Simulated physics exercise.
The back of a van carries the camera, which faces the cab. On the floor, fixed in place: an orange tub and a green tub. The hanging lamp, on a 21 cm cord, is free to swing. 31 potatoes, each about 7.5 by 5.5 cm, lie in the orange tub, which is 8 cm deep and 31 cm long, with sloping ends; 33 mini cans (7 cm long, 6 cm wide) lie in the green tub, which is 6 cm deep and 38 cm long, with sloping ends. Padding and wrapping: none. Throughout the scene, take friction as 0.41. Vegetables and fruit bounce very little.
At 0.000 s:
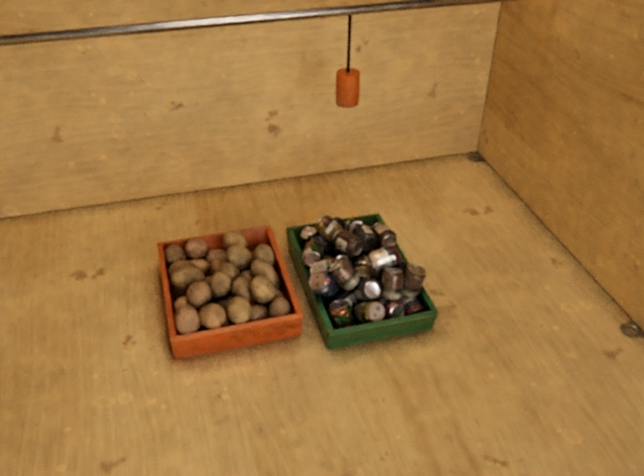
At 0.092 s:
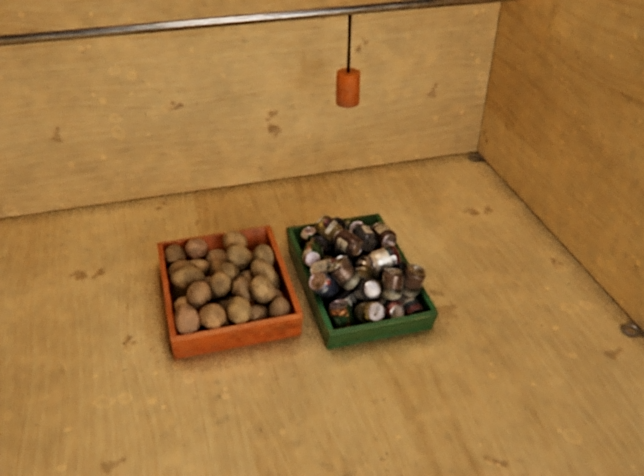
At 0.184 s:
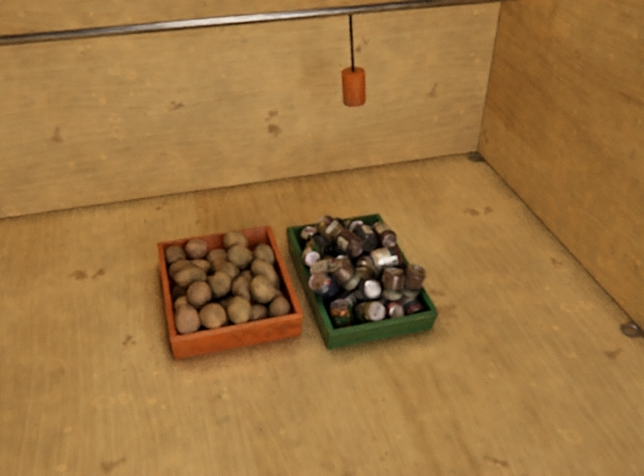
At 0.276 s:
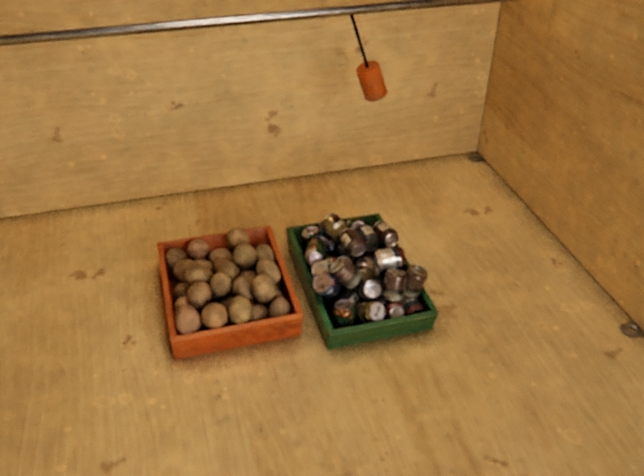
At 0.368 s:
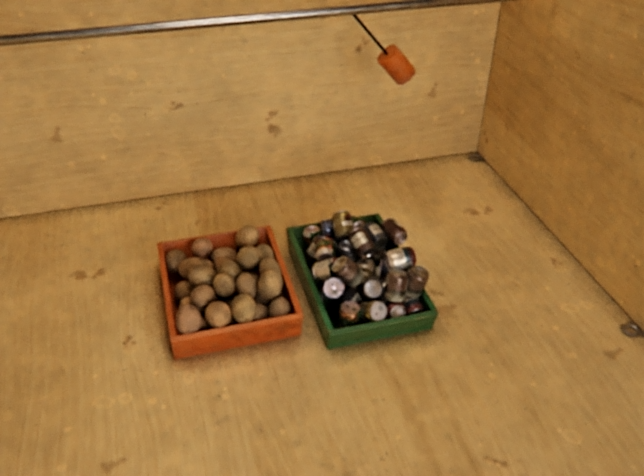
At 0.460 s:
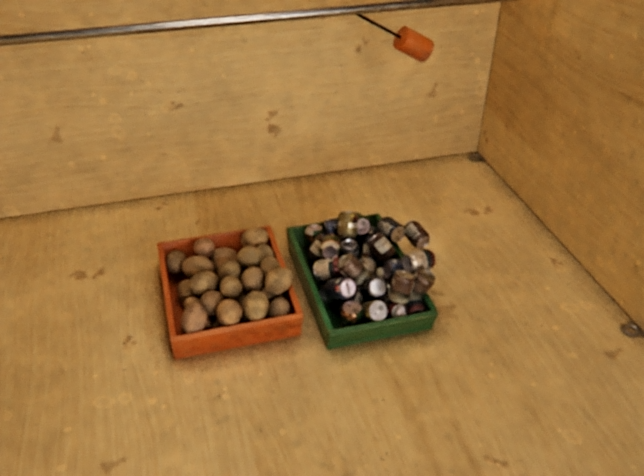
At first, an orange tub of round brown lumps and a green tub of small cans sit on the floor beneath a straight-hanging orange object. The object then swings steadily up to the right, and the lumps and cans shift rightward, the cans bunching at the right while both tubs stay put.
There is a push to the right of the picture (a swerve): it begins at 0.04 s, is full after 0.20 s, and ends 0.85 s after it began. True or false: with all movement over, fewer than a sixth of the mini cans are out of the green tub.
False.
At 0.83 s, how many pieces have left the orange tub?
Orange tub - about 2 out by that time.
After 0.63 s, 1 of 31 out of the orange tub and 5 of 33 out of the green tub.
After 0.83 s, 2 of 31 out of the orange tub and 8 of 33 out of the green tub.
After 1.12 s, 2 of 31 out of the orange tub and 10 of 33 out of the green tub.
Outcome (at 1.50 s), 2 of 31 out of the orange tub and 10 of 33 out of the green tub. Asked share, 10 of 33, 30 per cent.
